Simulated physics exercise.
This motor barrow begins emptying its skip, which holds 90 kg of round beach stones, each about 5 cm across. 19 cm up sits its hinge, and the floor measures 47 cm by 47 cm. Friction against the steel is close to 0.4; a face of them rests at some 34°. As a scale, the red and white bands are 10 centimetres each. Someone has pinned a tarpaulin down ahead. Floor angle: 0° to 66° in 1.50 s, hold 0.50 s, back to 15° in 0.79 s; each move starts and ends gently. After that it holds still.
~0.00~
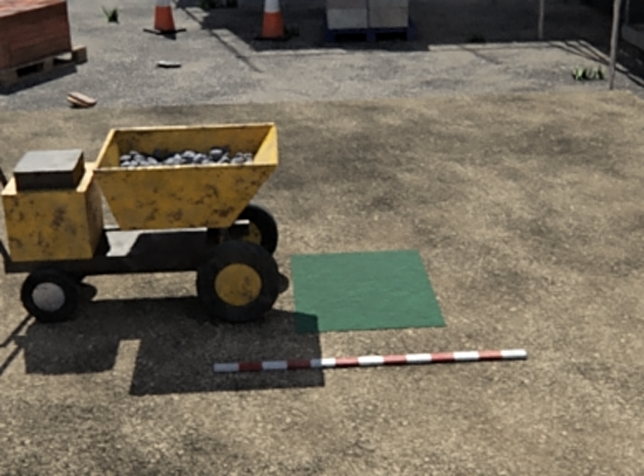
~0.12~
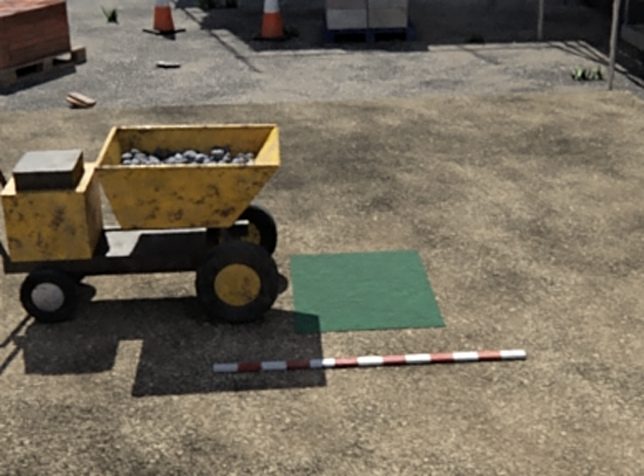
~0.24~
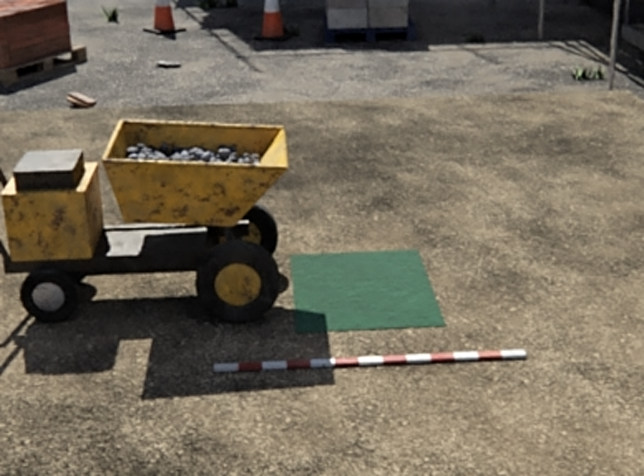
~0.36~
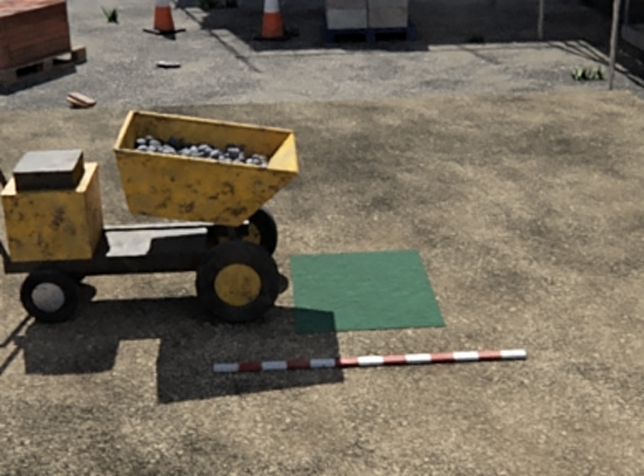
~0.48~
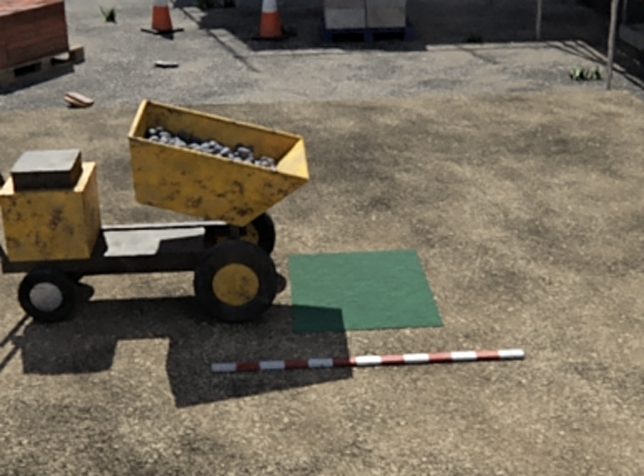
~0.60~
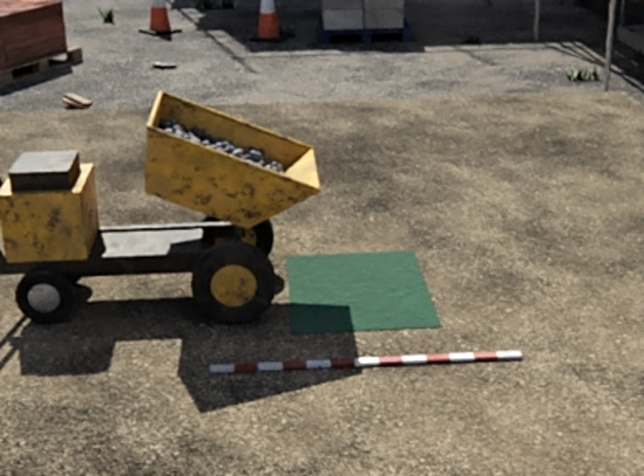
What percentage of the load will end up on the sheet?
About 50 per cent.
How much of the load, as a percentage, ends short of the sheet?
Something like 0 out of every hundred parts of the load ends up there.
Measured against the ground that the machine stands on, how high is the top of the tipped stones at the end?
Some 16 cm above that level.
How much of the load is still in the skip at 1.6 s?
I'd say it's holding near 65 per cent.
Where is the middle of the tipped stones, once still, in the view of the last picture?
Middle at around (407, 283), I'd say.
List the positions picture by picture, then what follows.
The first frame shows lip at (277, 165), floor tilted 0°, highest stones at (179, 162).
The second frame shows lip at (279, 166), floor tilted 1°, highest stones at (170, 162); the stones move at 0.2 m/s on average.
The third frame shows lip at (287, 168), floor tilted 5°, highest stones at (162, 157); the stones move at 0.3 m/s on average.
In the fourth frame, the skip is at 10°, its lip at (297, 173); the top of the load is at (149, 149); the stones move at 0.4 m/s on average.
In the fifth frame, the skip is at 16°, its lip at (308, 180); the top of the load is at (158, 139); the stones move at 0.5 m/s on average.
The sixth frame shows lip at (320, 191), floor tilted 23°, highest stones at (171, 132); the stones move at 0.5 m/s on average.
After 1.1 s the floor is at 55°; 100 % in the skip; the foremost stones are at (345, 219).
After 1.6 s the floor is at 66°; 64 % in the skip, 32 % on the sheet, 4 % off the sheet elsewhere; the foremost stones are at (454, 279).
After 3.2 s the floor is at 15°; 12 % in the skip, 53 % on the sheet, 35 % off the sheet elsewhere; the foremost stones are at (566, 259).
After 5.2 s the floor is at 15°; 12 % in the skip, 52 % on the sheet, 35 % off the sheet elsewhere; the foremost stones are at (566, 259).
